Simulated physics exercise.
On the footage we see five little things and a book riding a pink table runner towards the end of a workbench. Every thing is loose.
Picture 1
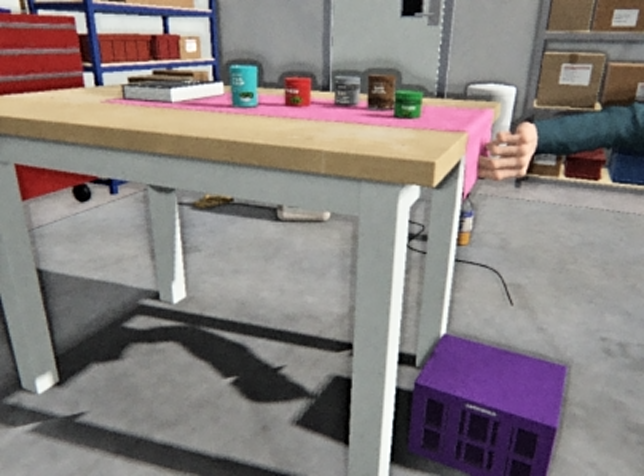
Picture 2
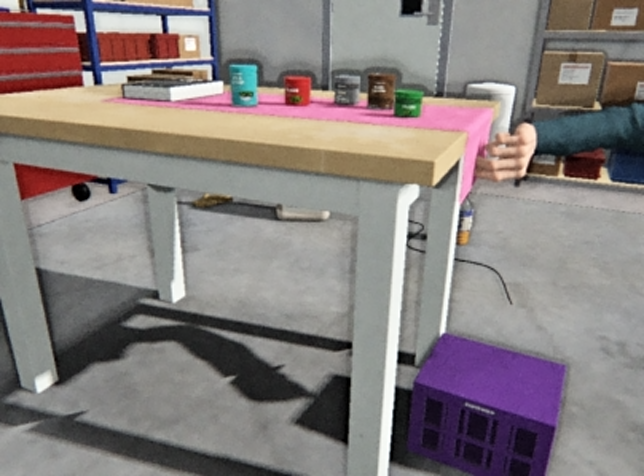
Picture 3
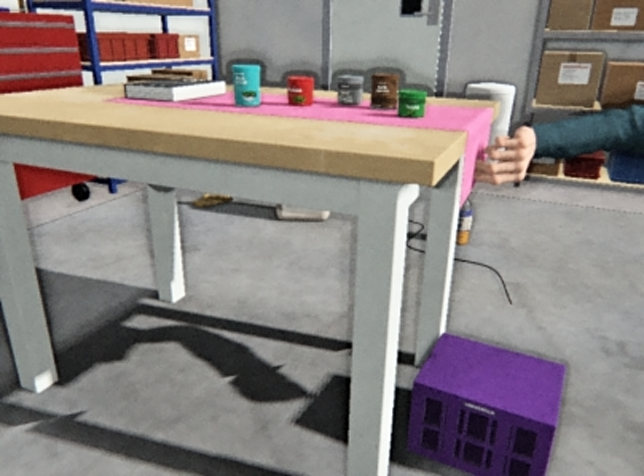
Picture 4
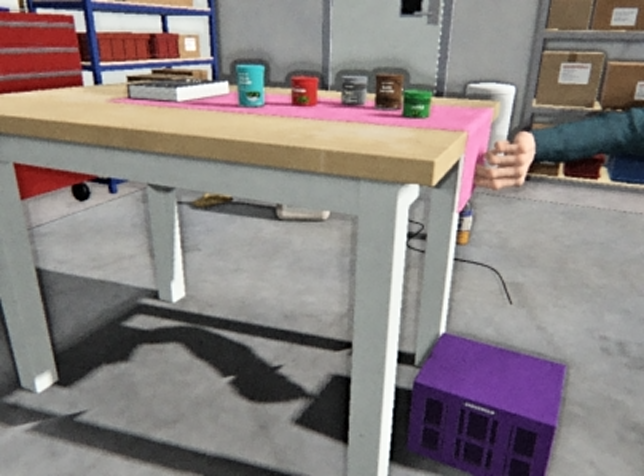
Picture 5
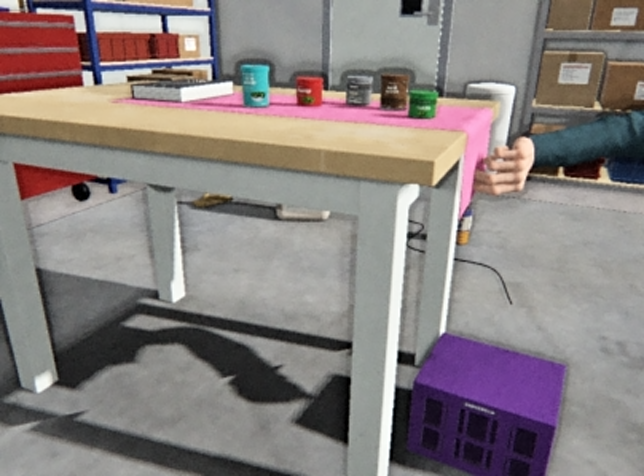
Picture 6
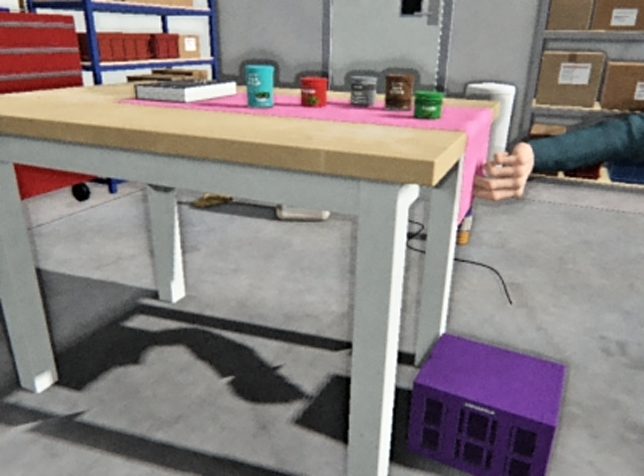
In a workshop, a hand draws a pink cloth slightly right, carrying five containers and a book.
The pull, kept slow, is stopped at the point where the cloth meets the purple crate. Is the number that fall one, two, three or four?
The number of things lost will likely be four.
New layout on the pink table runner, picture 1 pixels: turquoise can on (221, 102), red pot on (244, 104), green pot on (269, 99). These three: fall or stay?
The turquoise can will stay where it is, the red pot will stay where it is, and the green pot will stay where it is.
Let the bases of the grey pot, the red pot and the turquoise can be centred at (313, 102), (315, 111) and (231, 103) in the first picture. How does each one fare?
The grey pot is off the top, the red pot is off the top and the turquoise can is still on top.
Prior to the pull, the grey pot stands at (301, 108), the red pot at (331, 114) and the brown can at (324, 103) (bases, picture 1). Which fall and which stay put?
Result - grey pot: Down; red pot: Down; brown can: Down.
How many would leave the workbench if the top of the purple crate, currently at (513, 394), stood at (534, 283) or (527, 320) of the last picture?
The count would be 1 and then 2.
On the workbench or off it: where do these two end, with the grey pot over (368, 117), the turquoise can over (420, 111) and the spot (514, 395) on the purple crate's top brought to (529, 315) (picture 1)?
The grey pot does not stay aboard, and the turquoise can does not stay aboard.
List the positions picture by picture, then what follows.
The first frame shows hem (461, 204); green pot (409, 92); brown can (382, 75); grey pot (347, 77); red pot (298, 79); turquoise can (243, 67); top of the crate (514, 395).
The second frame shows hem (460, 205); green pot (409, 91).
The third frame shows hem (460, 208); brown can (385, 75).
The fourth frame shows hem (456, 213); grey pot (354, 77); top of the crate (513, 394).
The fifth frame shows hem (459, 220); red pot (310, 78).
The sixth frame shows hem (457, 226); green pot (429, 92); brown can (400, 75); grey pot (364, 77); red pot (314, 79); turquoise can (259, 67).
Soon after, hem near (464, 290); green pot and brown can gone.
After that, hem near (460, 343); green pot, brown can and grey pot gone.
In the end, hem on the crate; green pot, brown can, grey pot and red pot gone. The count of fallen things is four.
